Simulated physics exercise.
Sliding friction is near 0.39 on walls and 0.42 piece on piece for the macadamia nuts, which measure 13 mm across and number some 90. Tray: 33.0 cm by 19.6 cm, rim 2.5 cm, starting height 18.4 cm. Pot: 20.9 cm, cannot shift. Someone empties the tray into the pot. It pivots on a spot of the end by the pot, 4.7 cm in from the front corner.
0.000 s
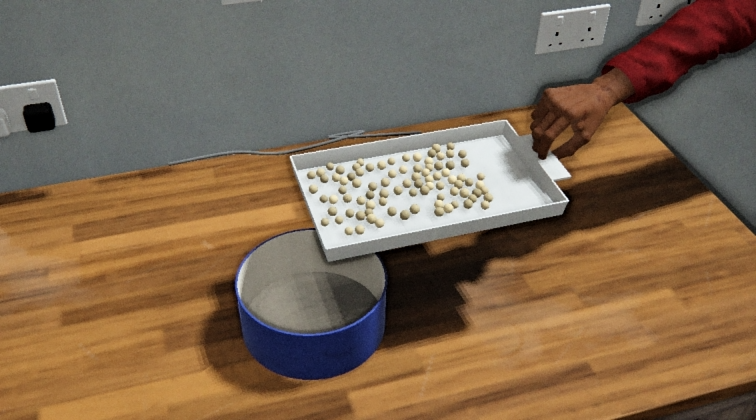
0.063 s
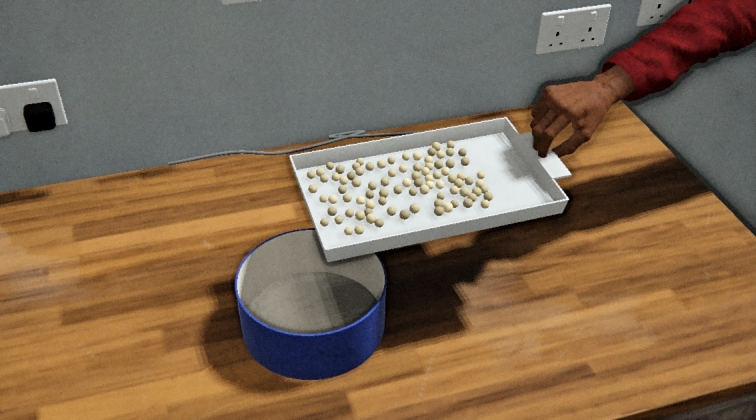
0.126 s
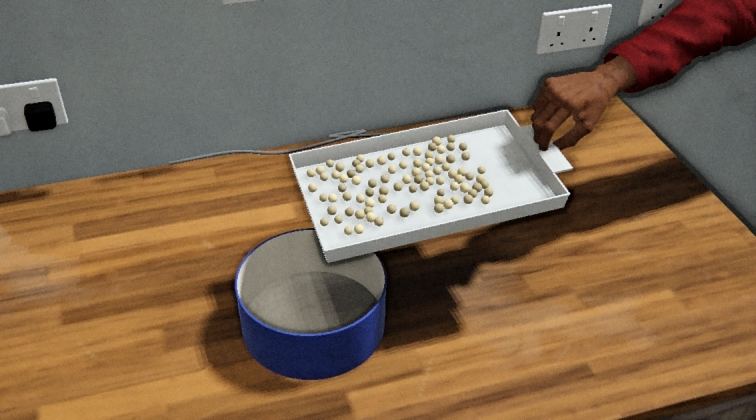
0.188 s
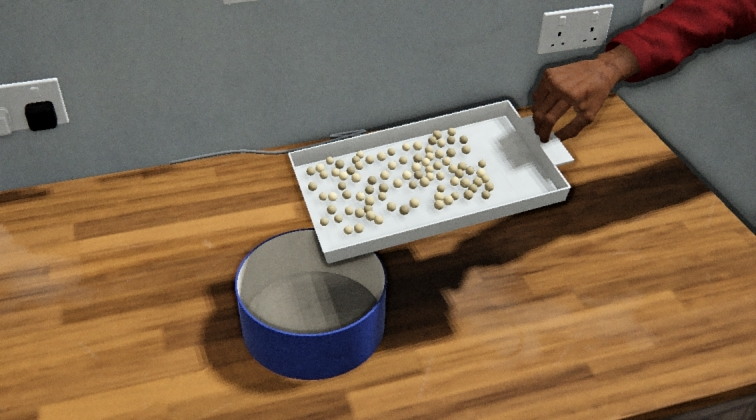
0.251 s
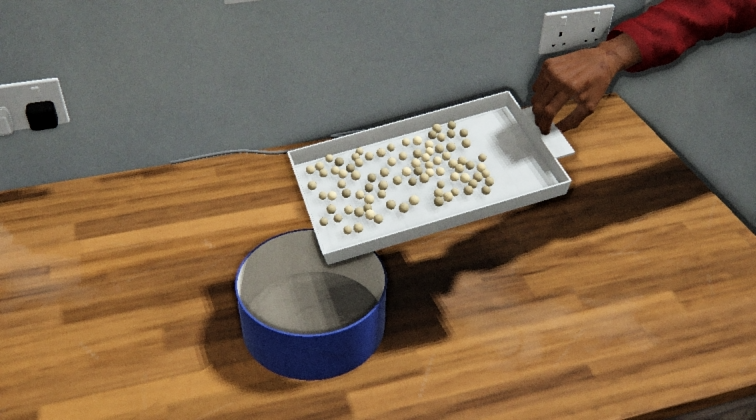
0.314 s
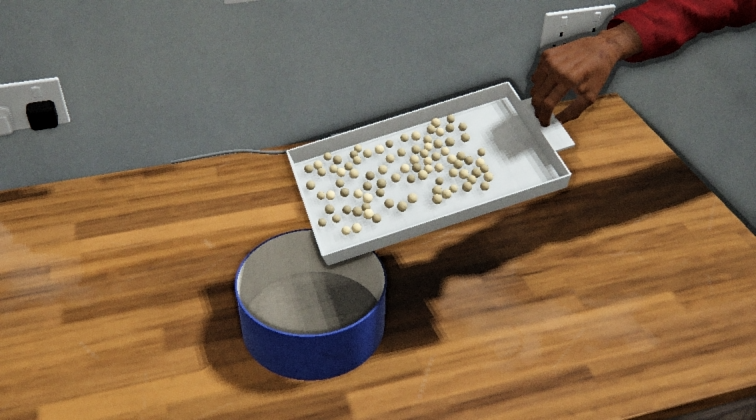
A hand slightly raises the right end of a white tray of small round pieces.
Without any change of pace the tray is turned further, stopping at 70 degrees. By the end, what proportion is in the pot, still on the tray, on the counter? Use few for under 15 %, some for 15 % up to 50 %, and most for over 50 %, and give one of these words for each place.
Pot: Few, tray: Most, counter: Few.
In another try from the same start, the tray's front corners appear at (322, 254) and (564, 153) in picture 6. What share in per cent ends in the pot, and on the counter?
You'd end with pot at 5 and counter at 0.
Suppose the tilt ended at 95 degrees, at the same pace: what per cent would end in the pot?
That comes out at some 85 per cent.
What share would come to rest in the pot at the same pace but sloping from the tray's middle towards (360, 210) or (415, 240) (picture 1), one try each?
Estimate: Some 0 % and some 0 % respectively.
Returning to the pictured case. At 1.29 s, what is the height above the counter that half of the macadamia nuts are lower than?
I'd put it near 24 cm.
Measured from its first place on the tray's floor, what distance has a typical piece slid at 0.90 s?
Some 11 cm.
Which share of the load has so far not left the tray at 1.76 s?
Something like 100 percent, roughly.
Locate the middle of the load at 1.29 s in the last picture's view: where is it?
Load centre: About (334, 206) px.
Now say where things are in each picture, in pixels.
The first picture shows tray tilt 0 degrees, front corners at (328, 246) and (565, 200); middle of the pieces at (407, 184); pot at (312, 278).
The second picture shows tray tilt 1 degrees, front corners at (327, 247) and (565, 198); middle of the pieces at (407, 183).
The third picture shows tray tilt 3 degrees, front corners at (327, 248) and (566, 193), lowest corner left front; middle of the pieces at (407, 179).
The fourth picture shows tray tilt 6 degrees, front corners at (326, 250) and (567, 186), lowest corner left front; middle of the pieces at (407, 175).
The fifth picture shows tray tilt 9 degrees, front corners at (325, 251) and (567, 180), lowest corner left front; middle of the pieces at (406, 172).
The sixth picture shows tray tilt 12 degrees, front corners at (324, 253) and (567, 173), lowest corner left front; middle of the pieces at (405, 169); pot at (311, 279). Its pace works out near 45 degrees a second.
Then, at 0.90 s, tilt 39 degrees; the tray holds 100 %, the pot 0 %.
After 1.29 s, tilt 58 degrees; the tray holds 100 %, the pot 0 %.
Then, at 1.76 s, tilt 70 degrees; the tray holds 100 %, the pot 0 %.
By 2.4 s all is still; pot 0 %, tray 100 %, counter 0 %.
